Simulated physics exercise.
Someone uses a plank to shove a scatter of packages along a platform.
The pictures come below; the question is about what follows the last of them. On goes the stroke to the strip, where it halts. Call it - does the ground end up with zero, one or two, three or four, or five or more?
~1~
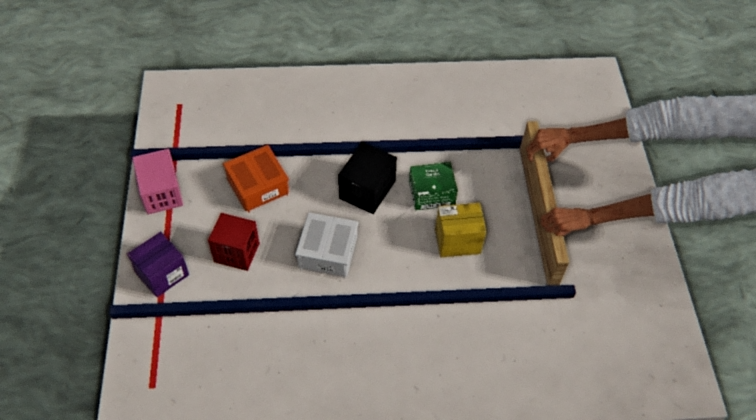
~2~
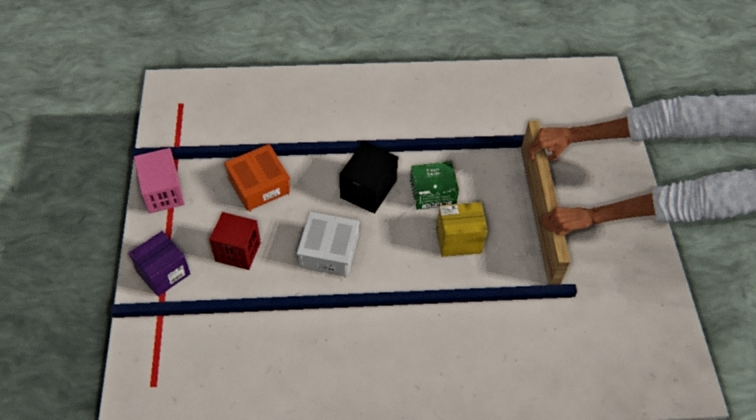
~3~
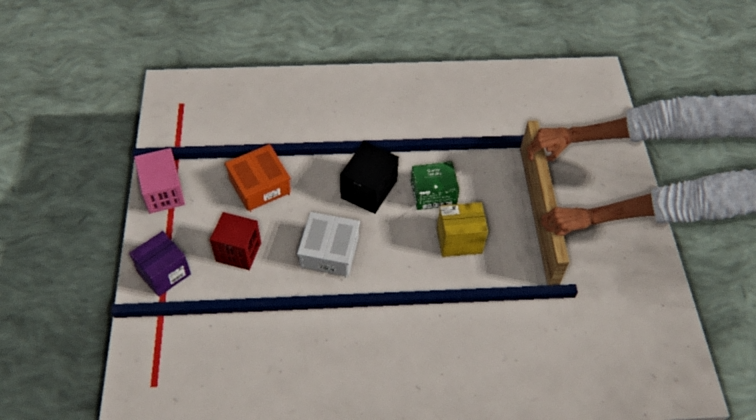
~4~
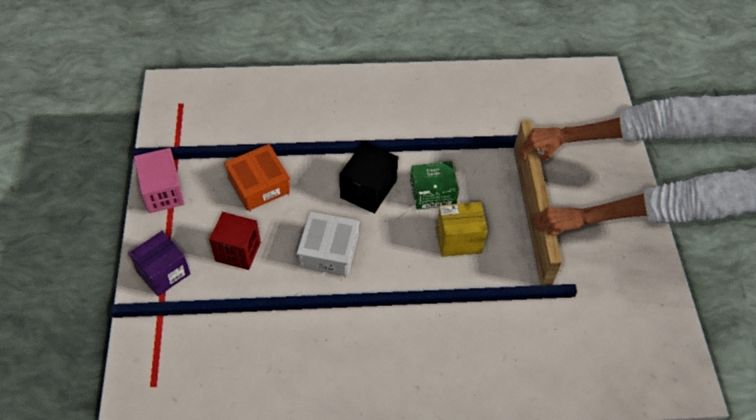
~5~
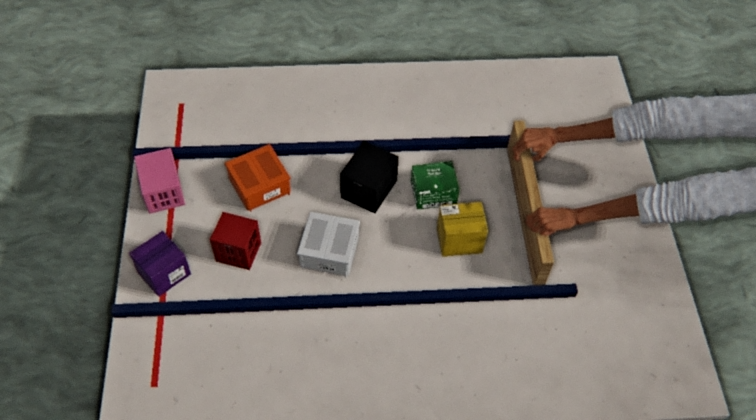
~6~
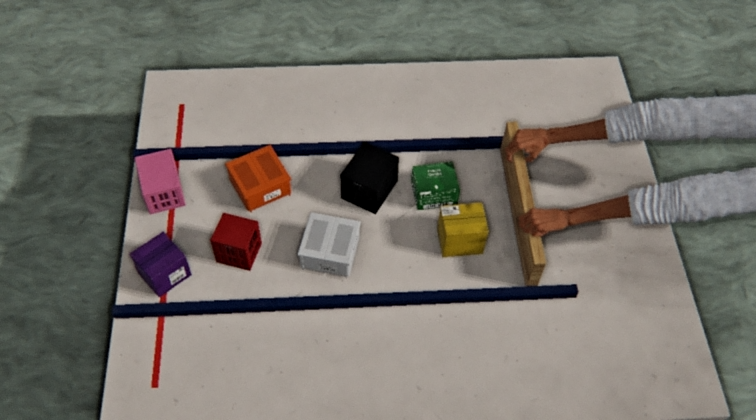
The ground ends up with five or more.
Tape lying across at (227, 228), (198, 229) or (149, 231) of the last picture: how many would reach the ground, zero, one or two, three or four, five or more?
First either three or four, then 3 or 4, then more than four.
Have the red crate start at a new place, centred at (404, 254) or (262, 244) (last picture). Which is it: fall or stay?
Result for the red crate: It is still there at position one; it leaves the top at position two.
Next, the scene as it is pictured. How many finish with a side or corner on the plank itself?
Contact count: 2.
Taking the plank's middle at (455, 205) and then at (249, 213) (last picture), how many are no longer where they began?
I make it 2 at the first spot and 8 at the other.
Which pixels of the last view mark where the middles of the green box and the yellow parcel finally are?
The green box at (149, 195), the yellow parcel at (143, 242).
Early on, none off yet; pink crate at rest near (160, 182); purple parcel at rest near (161, 264); red crate at rest near (237, 242).
A while later, none off yet; pink crate at rest near (160, 182); purple parcel at rest near (161, 264); red crate travelled about its own width near (212, 244).
Further along, one off so far; pink crate down on the ground near (100, 255); purple parcel travelled about its own width near (116, 271); red crate travelled well along near (130, 223).
Finally, the number that fall off is five or more; lost, black crate, white tote, orange tote, red crate, purple parcel and pink crate.
